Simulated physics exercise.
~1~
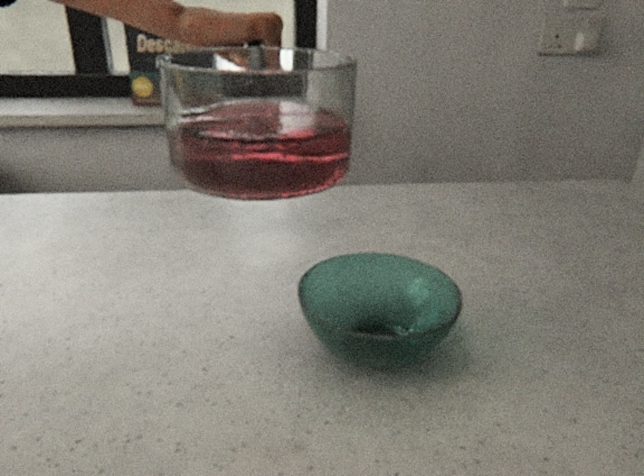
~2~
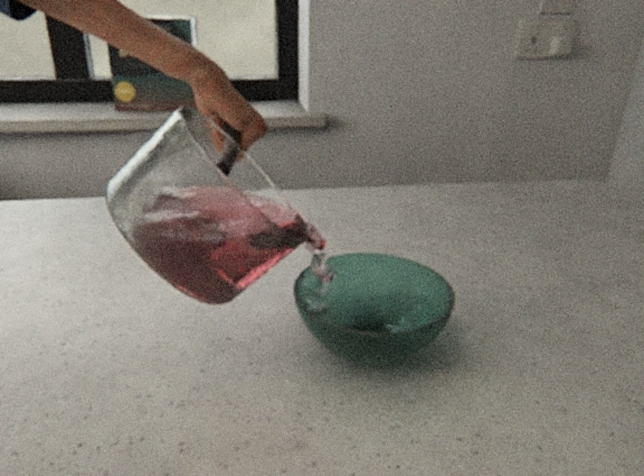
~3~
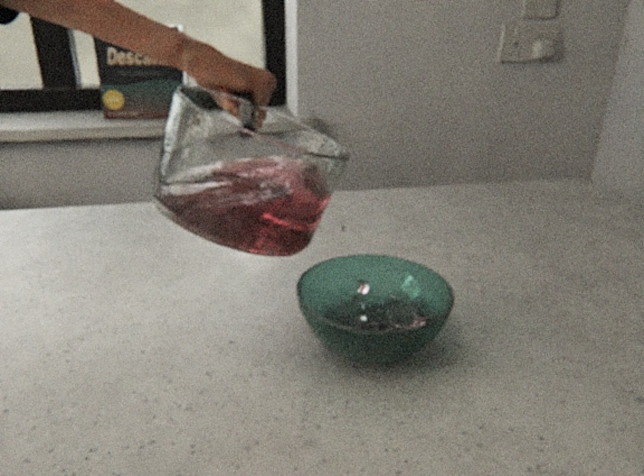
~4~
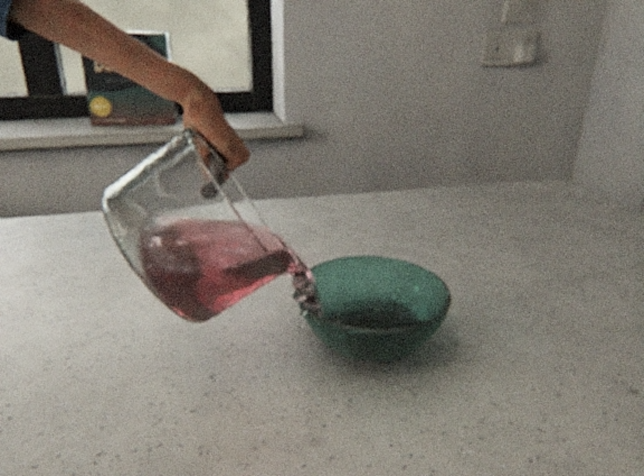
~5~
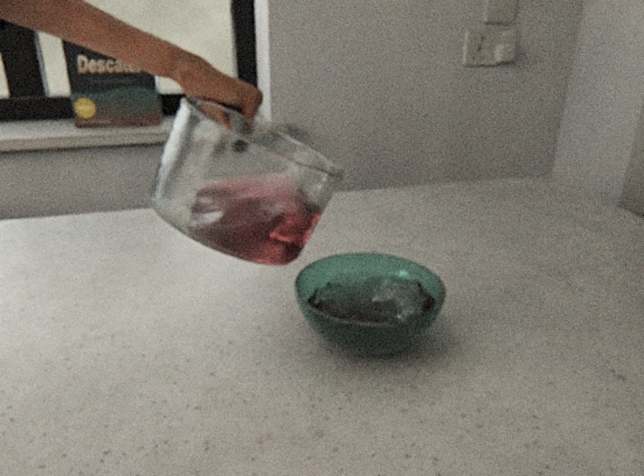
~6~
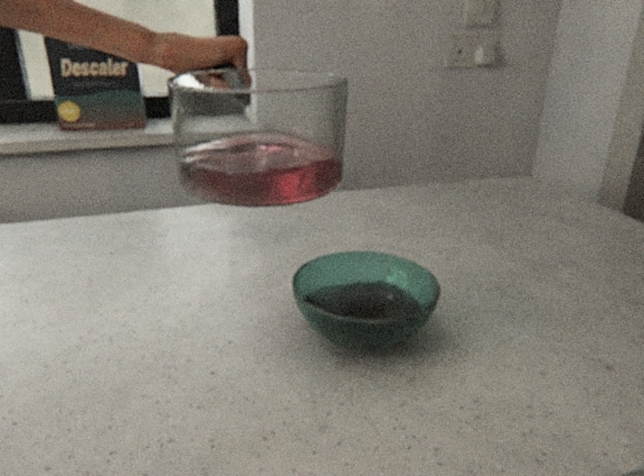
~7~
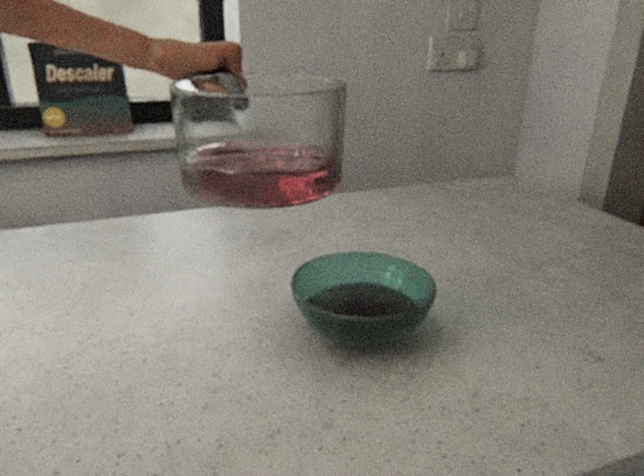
A hand tips a clear pot twice, pouring red liquid into a green bowl, then levels it.
